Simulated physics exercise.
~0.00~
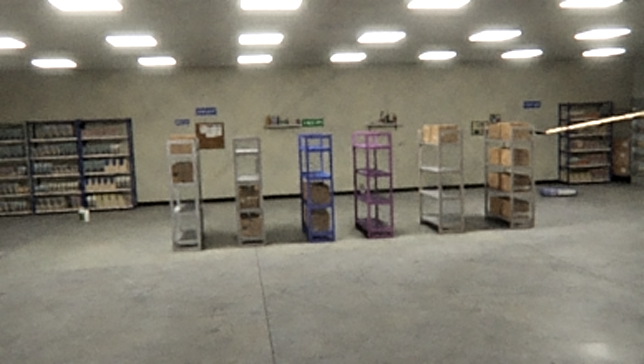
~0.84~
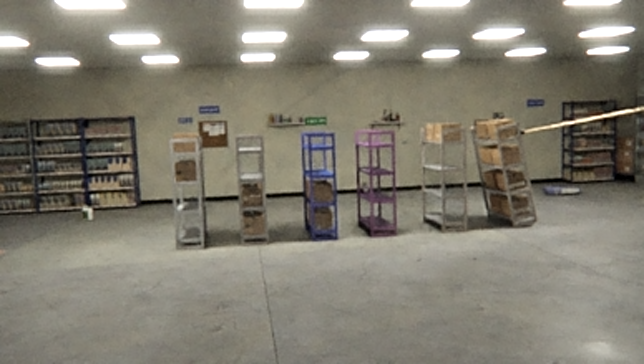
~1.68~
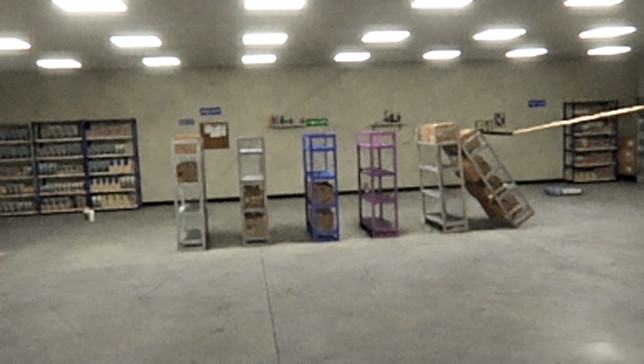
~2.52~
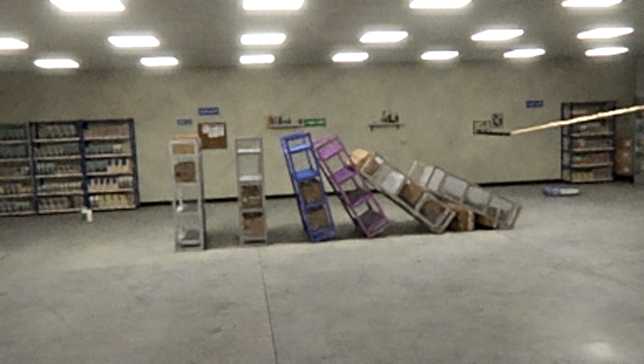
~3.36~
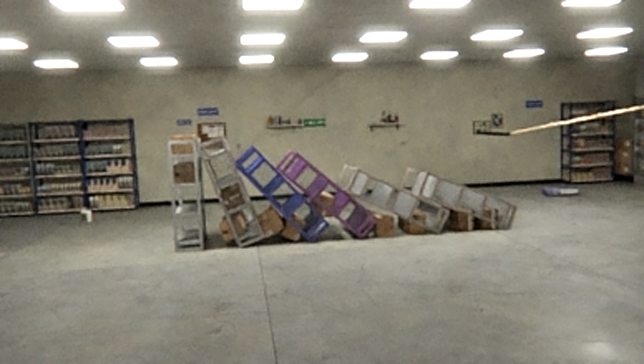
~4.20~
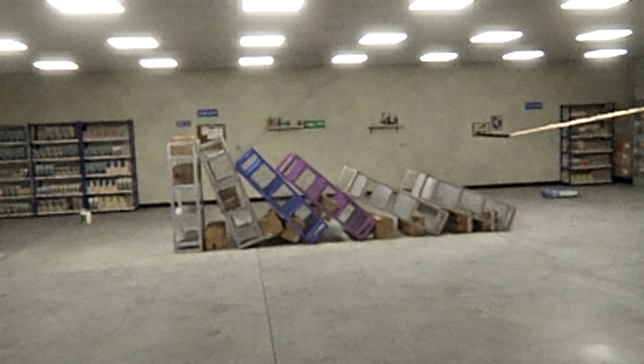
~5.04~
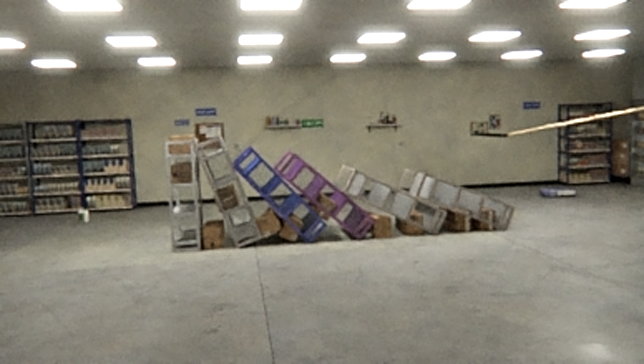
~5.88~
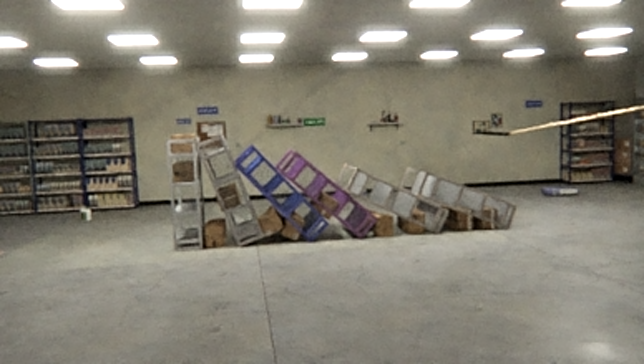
Six tall shelving units stand in a row across the concrete floor of a large storeroom, seen from the front by a slightly swaying camera. Most are grey, with a blue one and a purple one in the middle, and several hold brown cartons. A long pole reaching in from the right tips the rightmost unit leftward into its neighbour. The grey neighbour, the purple, the blue and the next grey unit topple left in turn, spilling cartons. The pole stays still as they settle in a slanting pile against the leftmost unit, which remains upright.
